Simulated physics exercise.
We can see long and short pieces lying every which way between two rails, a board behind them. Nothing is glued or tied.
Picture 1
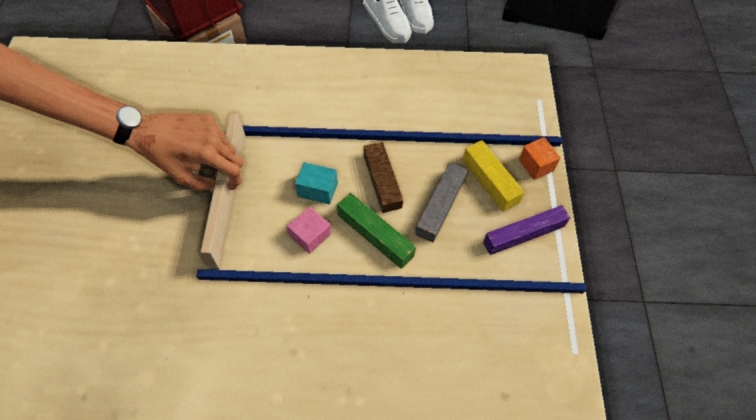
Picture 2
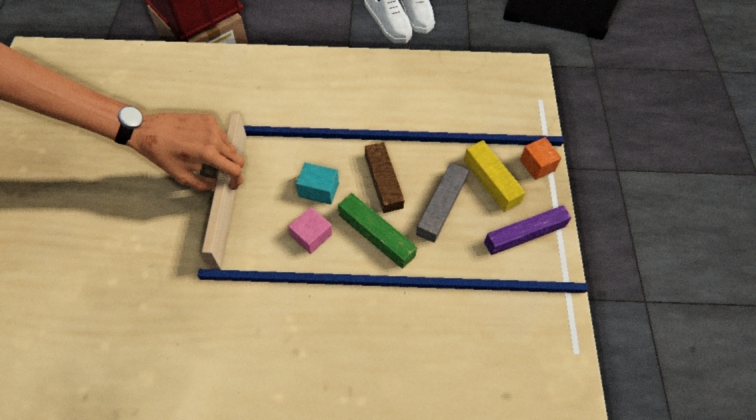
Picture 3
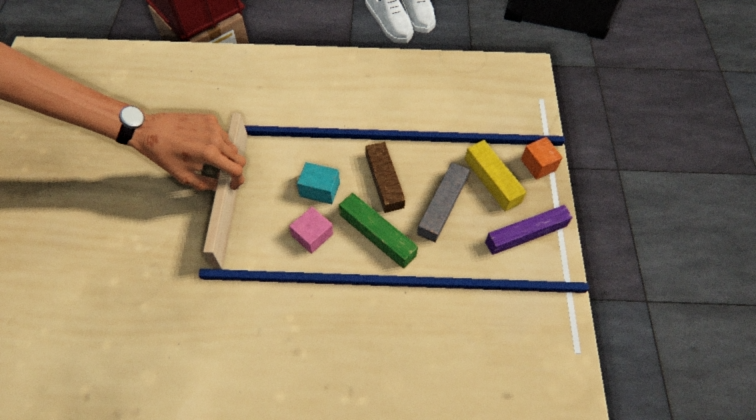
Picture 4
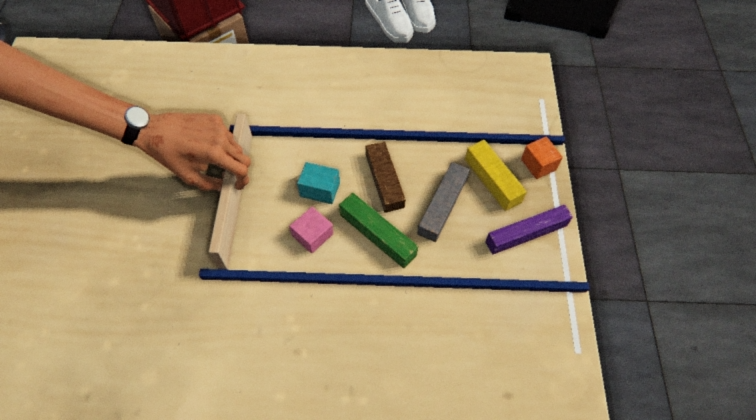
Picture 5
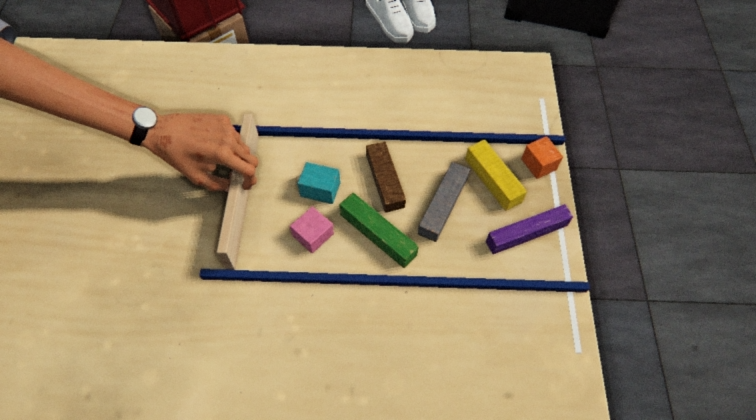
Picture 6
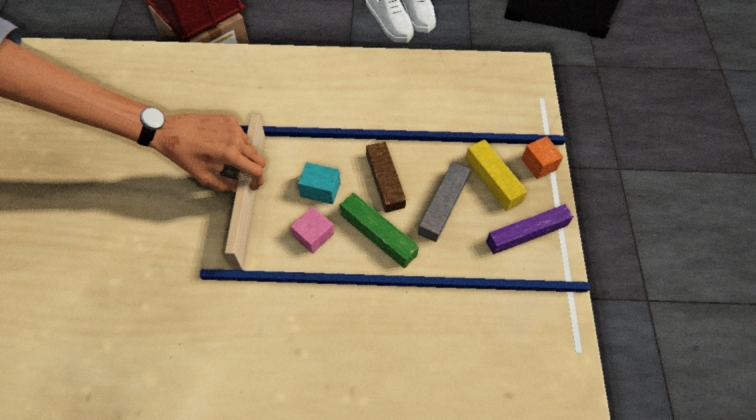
A hand holding a wooden board upright, then sliding it slightly right between blue rails towards scattered coloured blocks that stay still.
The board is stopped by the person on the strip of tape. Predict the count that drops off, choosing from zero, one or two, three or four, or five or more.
Lost: Five or more.
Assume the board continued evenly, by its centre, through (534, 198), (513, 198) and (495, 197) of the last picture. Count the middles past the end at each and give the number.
The numbers are 5, 4 and 3.
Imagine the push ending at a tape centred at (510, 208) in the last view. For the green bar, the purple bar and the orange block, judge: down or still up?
Starting with the green bar, it keeps its place, then the purple bar ends up falling, then the orange block ends up falling.
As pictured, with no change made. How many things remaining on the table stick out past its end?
I make it 2.
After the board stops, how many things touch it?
2 end up touching it.
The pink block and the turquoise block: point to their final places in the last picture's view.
They come to rest around (587, 255) and (576, 187).
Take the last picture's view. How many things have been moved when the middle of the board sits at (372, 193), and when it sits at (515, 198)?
At the first point the count is 5, at the second it's 8.
Early on, none off yet; orange block at rest near (542, 158); purple bar at rest near (529, 229); yellow bar at rest near (495, 175).
A while later, none off yet; orange block at rest near (542, 158); purple bar travelled a little near (552, 228); yellow bar travelled a little near (516, 171).
Further along, two off so far; orange block in the air near (558, 247); purple bar on its side near (598, 260); yellow bar leaning well over near (590, 184).
Finally, the number that fall off is five or more; lost, green bar, brown bar, grey bar, yellow bar, purple bar and orange block.
